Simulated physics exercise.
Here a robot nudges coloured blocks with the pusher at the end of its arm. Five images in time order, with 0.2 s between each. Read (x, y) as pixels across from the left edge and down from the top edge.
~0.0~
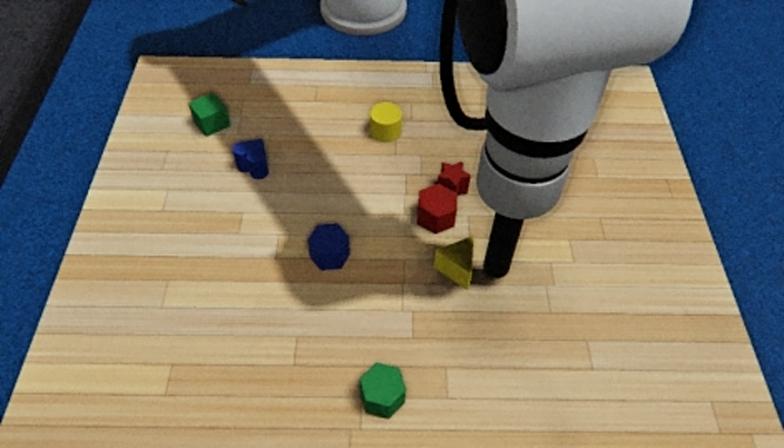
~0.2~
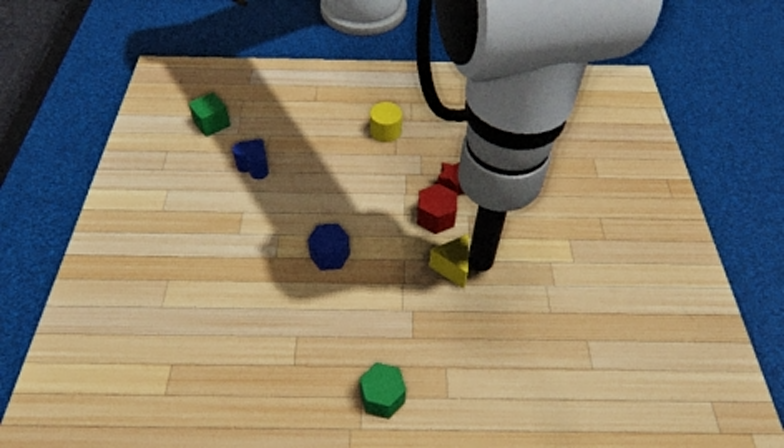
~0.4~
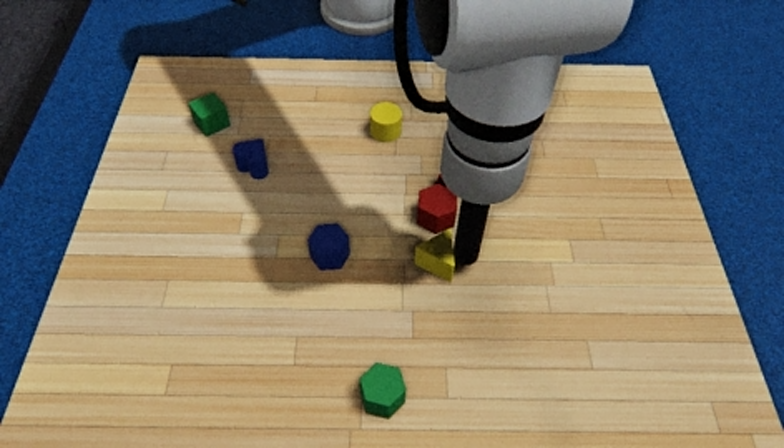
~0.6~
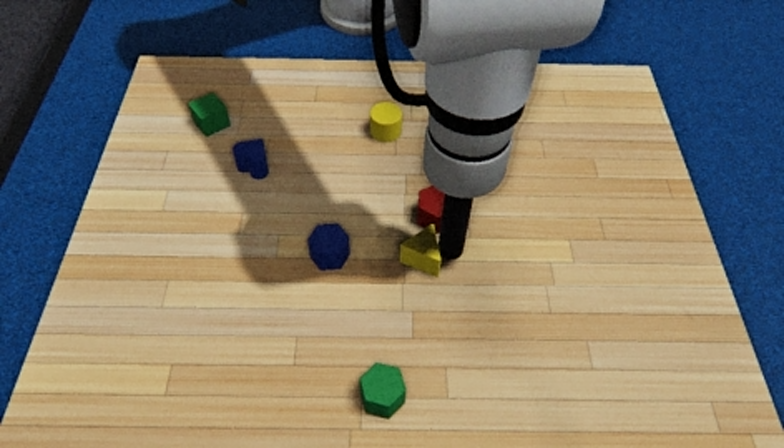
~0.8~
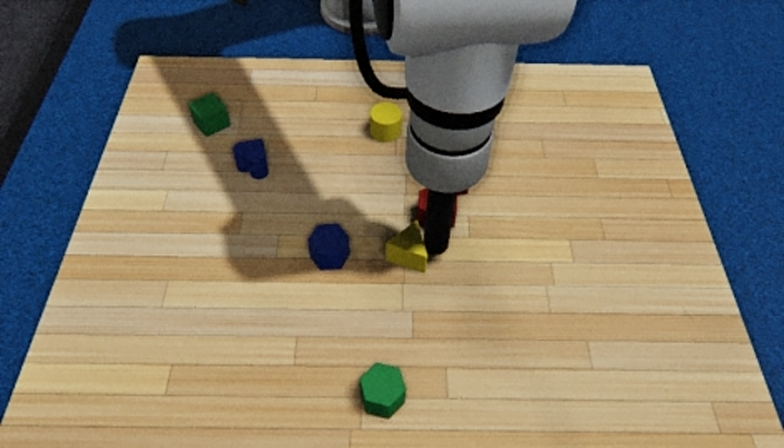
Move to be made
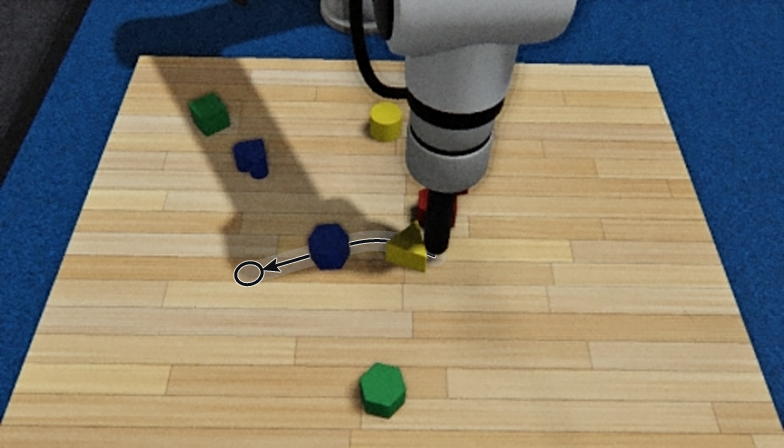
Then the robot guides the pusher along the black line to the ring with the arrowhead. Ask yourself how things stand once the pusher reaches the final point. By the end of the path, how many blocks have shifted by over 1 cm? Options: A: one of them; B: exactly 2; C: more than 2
B
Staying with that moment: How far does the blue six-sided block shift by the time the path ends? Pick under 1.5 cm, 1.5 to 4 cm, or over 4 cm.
Long, over 4 cm.
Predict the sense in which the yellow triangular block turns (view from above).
The turn is anti-clockwise.
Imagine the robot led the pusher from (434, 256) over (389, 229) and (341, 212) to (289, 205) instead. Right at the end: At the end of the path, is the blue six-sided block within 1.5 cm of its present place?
My answer is yes.
Path on the board, from (434, 256) over (374, 241) and (312, 255) to (249, 274).
On the path given first. One third of the way, pusher (373, 231); yellow triangular block (361, 242), turned 45° anticlockwise.
Two thirds of the way, pusher (310, 246); blue six-sided block (286, 261); yellow triangular block (351, 254), turned 80° anticlockwise.
At the end, pusher (246, 264); blue six-sided block (259, 281), turned 70° anticlockwise; yellow triangular block (351, 254), turned 80° anticlockwise; red six-sided block in place.
